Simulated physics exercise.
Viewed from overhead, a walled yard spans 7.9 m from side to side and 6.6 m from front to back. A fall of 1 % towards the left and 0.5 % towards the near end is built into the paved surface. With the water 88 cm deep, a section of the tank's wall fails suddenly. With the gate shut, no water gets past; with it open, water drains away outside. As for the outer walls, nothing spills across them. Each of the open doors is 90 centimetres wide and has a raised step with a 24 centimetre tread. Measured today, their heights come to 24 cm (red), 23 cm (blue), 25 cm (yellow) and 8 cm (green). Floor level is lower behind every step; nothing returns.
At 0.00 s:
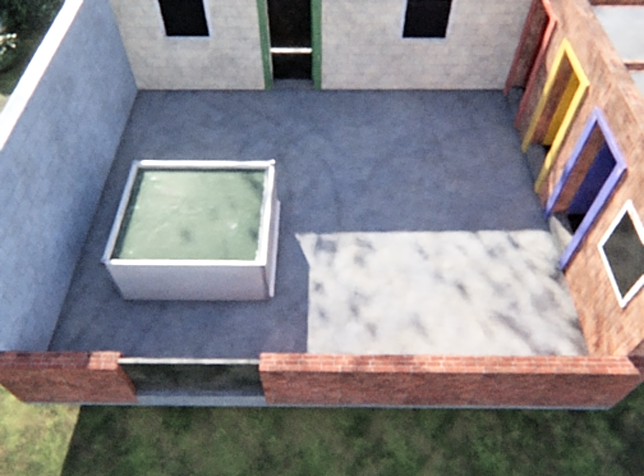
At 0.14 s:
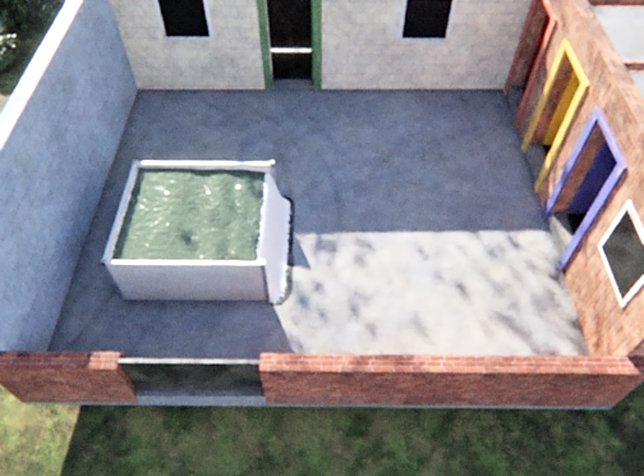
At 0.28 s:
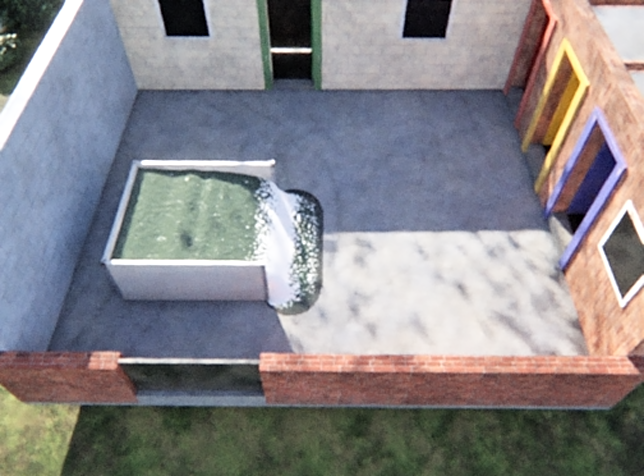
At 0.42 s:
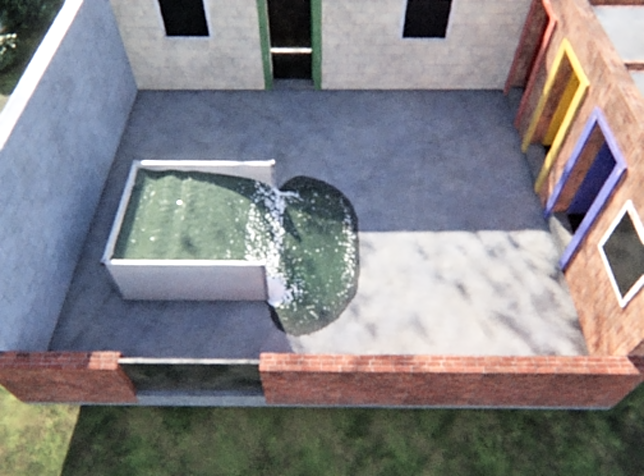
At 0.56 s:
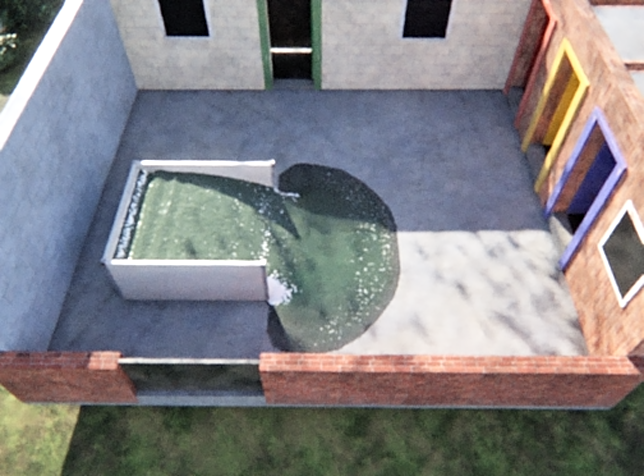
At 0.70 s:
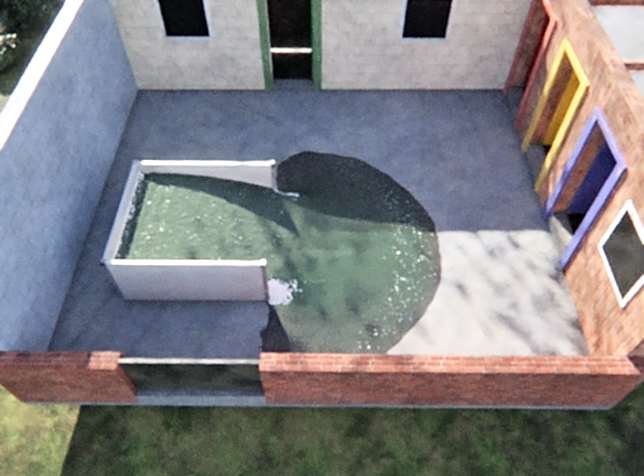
Greenish water sits still in a white-walled tank in a walled yard, then ripples as the tank's right side gives way. It pours through the gap in a white, foaming rush onto the grey paving, then spreads into a widening, rounded dark-green pool reaching the near brick wall.
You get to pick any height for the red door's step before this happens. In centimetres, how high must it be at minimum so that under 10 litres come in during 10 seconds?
At least 24 cm or so.
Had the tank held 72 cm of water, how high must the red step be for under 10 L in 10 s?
About 17 cm.
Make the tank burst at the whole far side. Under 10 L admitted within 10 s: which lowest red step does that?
You'd want it roughly 19 centimetres tall.
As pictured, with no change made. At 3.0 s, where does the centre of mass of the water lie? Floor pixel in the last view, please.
(403, 242) or so.
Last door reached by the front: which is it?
Coming last is the green one.
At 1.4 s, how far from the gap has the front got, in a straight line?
Reach: Approx. 4.8 m.
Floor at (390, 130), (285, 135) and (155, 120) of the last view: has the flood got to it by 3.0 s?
Listed order - soaked through, unwetted, unwetted.
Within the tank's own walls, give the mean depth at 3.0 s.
About 19 cm.
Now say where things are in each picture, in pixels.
The first picture shows still water, 88 cm deep, in the tank at (195, 212); the red door at (526, 67) is dry.
In the second picture, the front is at (285, 296), 0.3 m from the gap at (269, 234); 0.5 m2 of floor is wet, 88 cm left at the back.
In the third picture, the front is at (315, 289), 0.8 m from the gap at (269, 237); 1.6 m2 of floor is wet, 88 cm left at the back.
In the fourth picture, water pours out at (269, 238) and has run 1.4 m, to (353, 283); about 13 cm deep outside, 86 cm at the back.
In the fifth picture, the gap is at (269, 239), the front 2.0 m out at (394, 274); the back of the tank holds 77 cm.
In the sixth picture, water pours out at (270, 239) and has run 2.7 m, to (435, 274); about 7 cm deep outside, 74 cm at the back; 3.4 m in a straight line remain to the red door at (526, 67).
After 1.4 s water covers 45 % of the floor, deepest (36 cm) near (275, 273); it has not reached the red door.
After 3.0 s water covers 55 % of the floor, deepest (40 cm) near (521, 369); 17 cm at the red door, 0 litres in over its 24 cm step.
After 10.0 s water covers 100 % of the floor, deepest (22 cm) near (75, 273); 4 cm at the red door, 9 litres in over its 24 cm step.
At the red door as built, the water arrived by 2.3 s and peaked near 25 cm at 3.6 s.
Run again over the same 10 s with other heights there, 14 litres in over 22 cm, 3 litres over 29.5 cm. The limit of 10 litres is kept from about 24 cm up.
